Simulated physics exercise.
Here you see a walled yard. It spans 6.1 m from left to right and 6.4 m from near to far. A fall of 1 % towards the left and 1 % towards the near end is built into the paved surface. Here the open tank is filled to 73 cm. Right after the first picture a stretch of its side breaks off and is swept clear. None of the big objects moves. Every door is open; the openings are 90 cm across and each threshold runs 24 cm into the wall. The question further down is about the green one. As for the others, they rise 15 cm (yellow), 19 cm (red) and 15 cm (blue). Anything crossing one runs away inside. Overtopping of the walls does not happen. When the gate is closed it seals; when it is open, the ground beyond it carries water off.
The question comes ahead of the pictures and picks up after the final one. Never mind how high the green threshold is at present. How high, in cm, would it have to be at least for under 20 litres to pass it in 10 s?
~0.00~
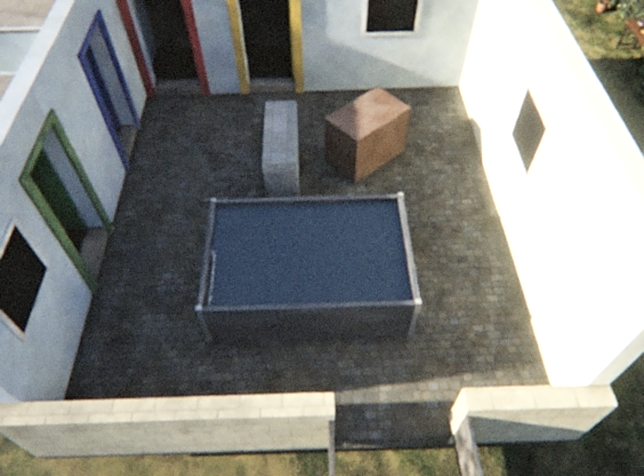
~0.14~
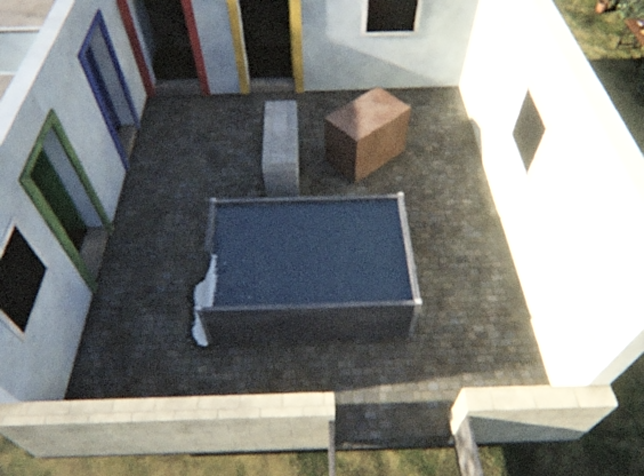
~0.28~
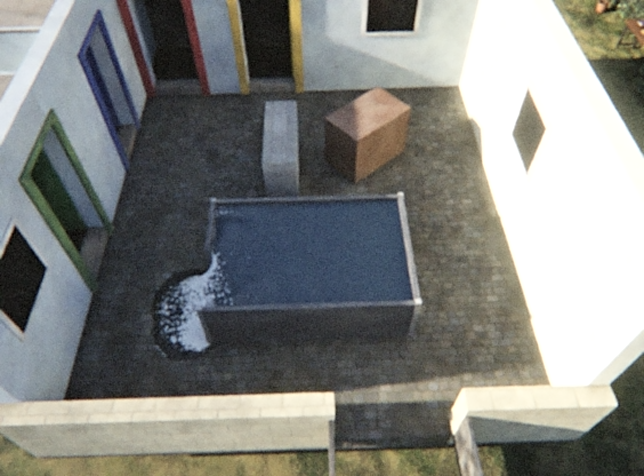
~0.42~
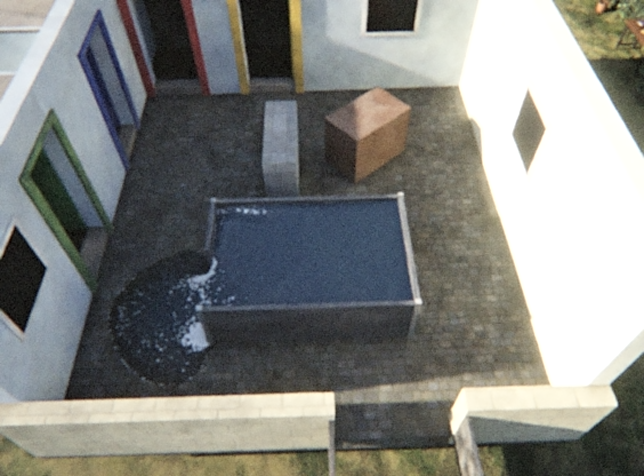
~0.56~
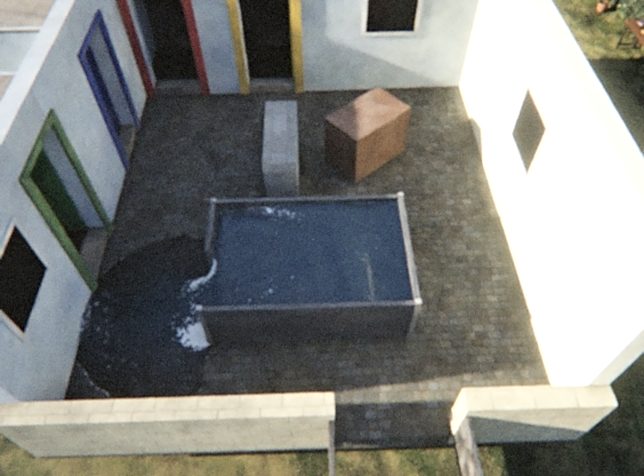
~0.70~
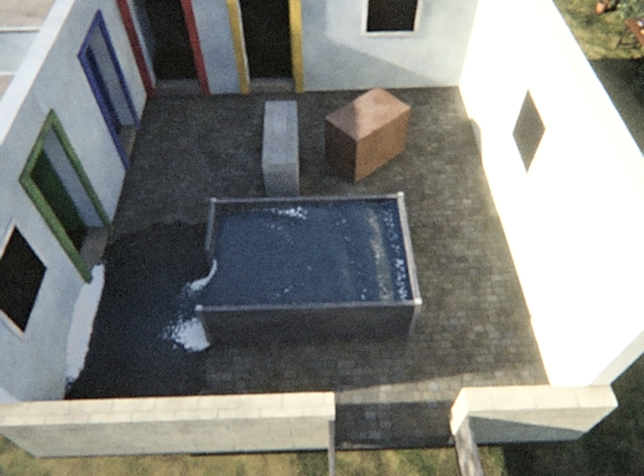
At least about 25 cm.
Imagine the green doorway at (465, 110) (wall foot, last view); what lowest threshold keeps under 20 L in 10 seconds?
Around 7.5 cm would do it.
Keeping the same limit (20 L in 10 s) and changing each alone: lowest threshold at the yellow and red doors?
Close to 7.0 cm (yellow) and close to 14.0 cm (red).
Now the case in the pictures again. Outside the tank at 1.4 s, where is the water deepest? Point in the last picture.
Look close to (57, 429).
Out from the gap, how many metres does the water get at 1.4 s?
Around 3.2 m from the gap.
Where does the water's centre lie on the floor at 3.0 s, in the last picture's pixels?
The water is centred near (233, 289).
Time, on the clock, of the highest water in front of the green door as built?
The depth peaks at about 1.8 seconds.
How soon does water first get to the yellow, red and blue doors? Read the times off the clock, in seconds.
The yellow door at 3.4 seconds, the red door at 2.6 seconds, the blue door at 1.6 seconds.
After 1.4 s water covers 15 % of the floor, deepest (60 cm) near (57, 429); 26 cm at the green door, 2 litres in over its 22 cm threshold.
After 3.0 s water covers 45 % of the floor, deepest (40 cm) near (57, 429); 24 cm at the green door, 31 litres in over its 22 cm threshold.
After 10.0 s water covers 100 % of the floor, deepest (16 cm) near (57, 429); 9 cm at the green door, 36 litres in over its 22 cm threshold.
At the green door as built, the water arrived by 0.7 s and peaked near 29 cm at 1.8 s.
Run again over the same 10 s with other heights there, 51 litres in over 20.5 cm, 10 litres over 28 cm. The limit of 20 litres is kept from about 25 cm up.
